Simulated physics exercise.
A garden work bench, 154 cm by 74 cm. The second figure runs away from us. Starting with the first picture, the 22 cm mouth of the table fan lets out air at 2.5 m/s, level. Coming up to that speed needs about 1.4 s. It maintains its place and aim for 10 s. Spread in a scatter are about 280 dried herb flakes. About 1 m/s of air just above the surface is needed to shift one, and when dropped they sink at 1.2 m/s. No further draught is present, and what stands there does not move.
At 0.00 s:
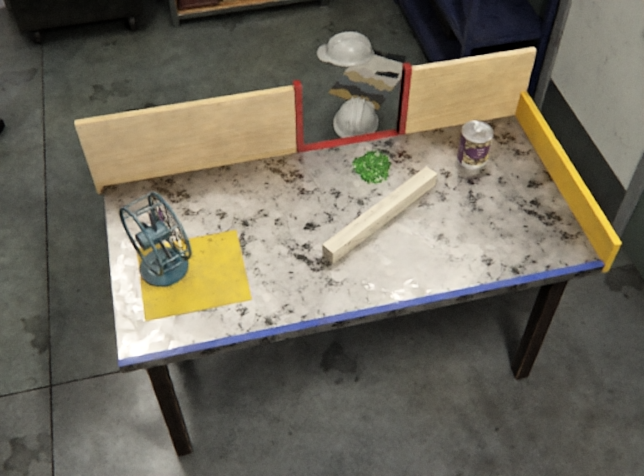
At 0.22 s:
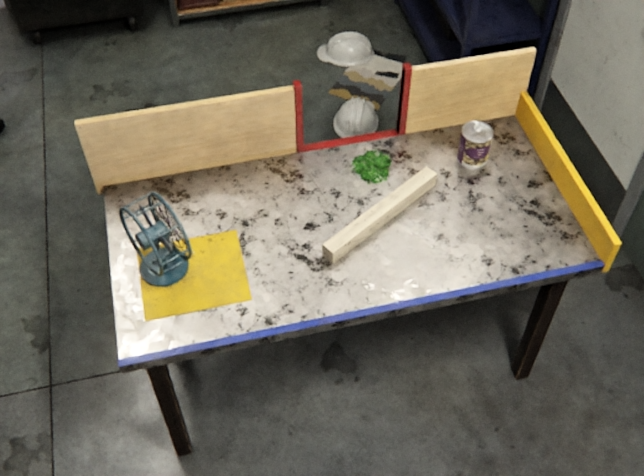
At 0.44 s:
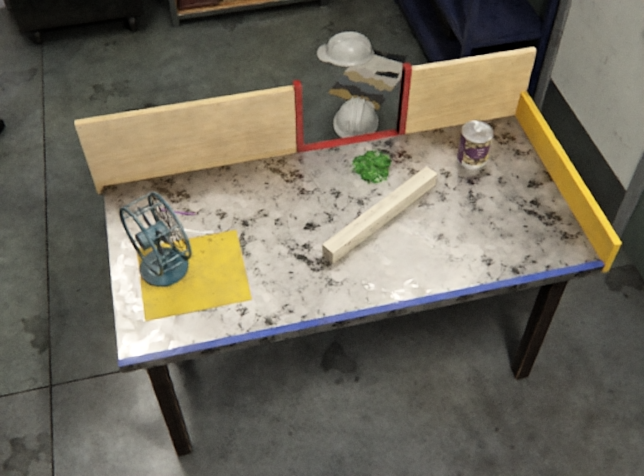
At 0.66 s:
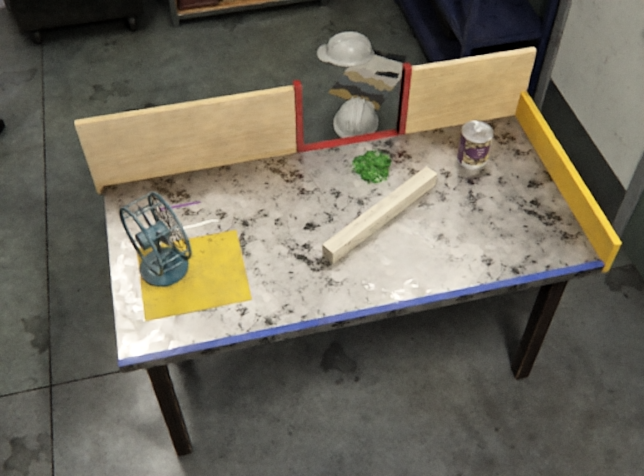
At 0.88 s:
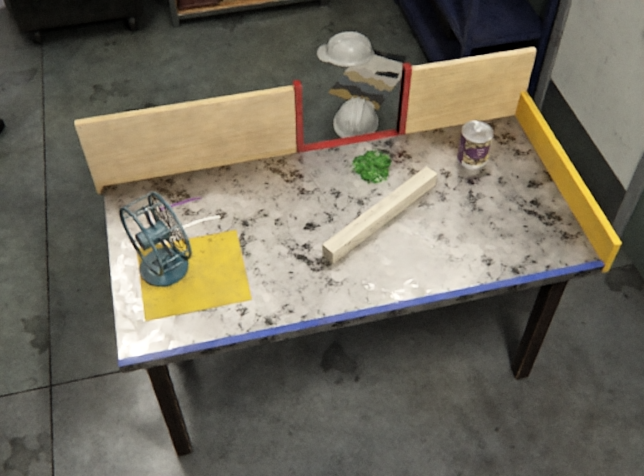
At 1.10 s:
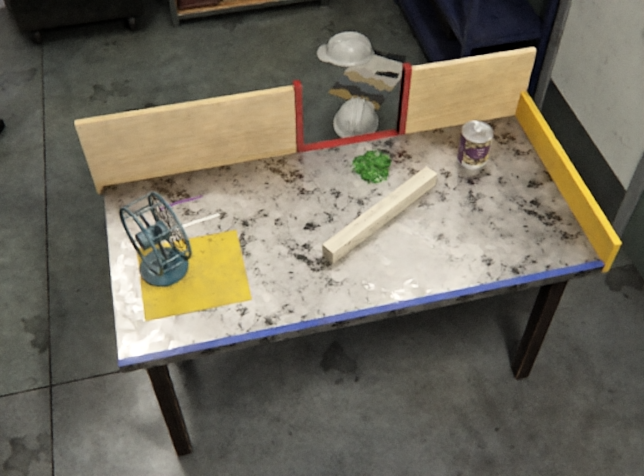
A garden work bench with a speckled top held a small teal fan by a yellow mat, a wooden plank, a tin and a scatter of green flakes, and the flakes stayed still throughout.
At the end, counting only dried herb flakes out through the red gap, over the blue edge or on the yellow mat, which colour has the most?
Blue.
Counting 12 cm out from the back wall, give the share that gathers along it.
About 5 per cent.
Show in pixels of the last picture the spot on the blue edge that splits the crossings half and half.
Midpoint of crossings, approx. (601, 267).
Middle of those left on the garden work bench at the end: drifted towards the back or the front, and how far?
Shift toward the near edge, approx. 10 cm.
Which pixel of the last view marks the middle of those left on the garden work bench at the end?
The middle lands close to (476, 173) in pixels.
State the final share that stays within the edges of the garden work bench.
Around 40 in a hundred remain.
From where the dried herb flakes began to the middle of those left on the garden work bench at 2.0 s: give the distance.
Around 20 cm from the start.
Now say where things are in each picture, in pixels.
In the first picture, the middle of the dried herb flakes is near (372, 166), none has stirred yet and the mouth of the table fan is at (156, 234).
In the second picture, the middle of the dried herb flakes is near (372, 165), none has stirred yet, the yellow mat is centred on (193, 274), the red gap is centred on (351, 143) and the blue edge is centred on (374, 314).
In the third picture, the middle of the dried herb flakes is near (372, 165), none has stirred yet, the top of a plank is at (382, 207) and the top of a tin is at (477, 131).
In the fourth picture, the middle of the dried herb flakes is near (372, 165) and none has stirred yet.
In the fifth picture, the middle of the dried herb flakes is near (372, 165) and none has stirred yet.
In the sixth picture, the middle of the dried herb flakes is near (372, 165) and none has stirred yet.
After 2.0 s, 99 % are on the move or not yet settled, 0 % are on the yellow mat, 2 % out through the red gap and 0 % over the blue edge; the middle of those still in play is near (425, 152).
After 3.2 s, 89 % are on the move or not yet settled, 0 % are on the yellow mat, 2 % out through the red gap and 0 % over the blue edge; the middle of those still in play is near (541, 165).
After 5.5 s, 38 % are on the move or not yet settled, 0 % are on the yellow mat, 2 % out through the red gap and 49 % over the blue edge; the middle of those still in play is near (474, 172).
After 10.0 s, at the end, 0 % are on the yellow mat, 2 % out through the red gap and 58 % over the blue edge; the middle of those still in play is near (476, 173).
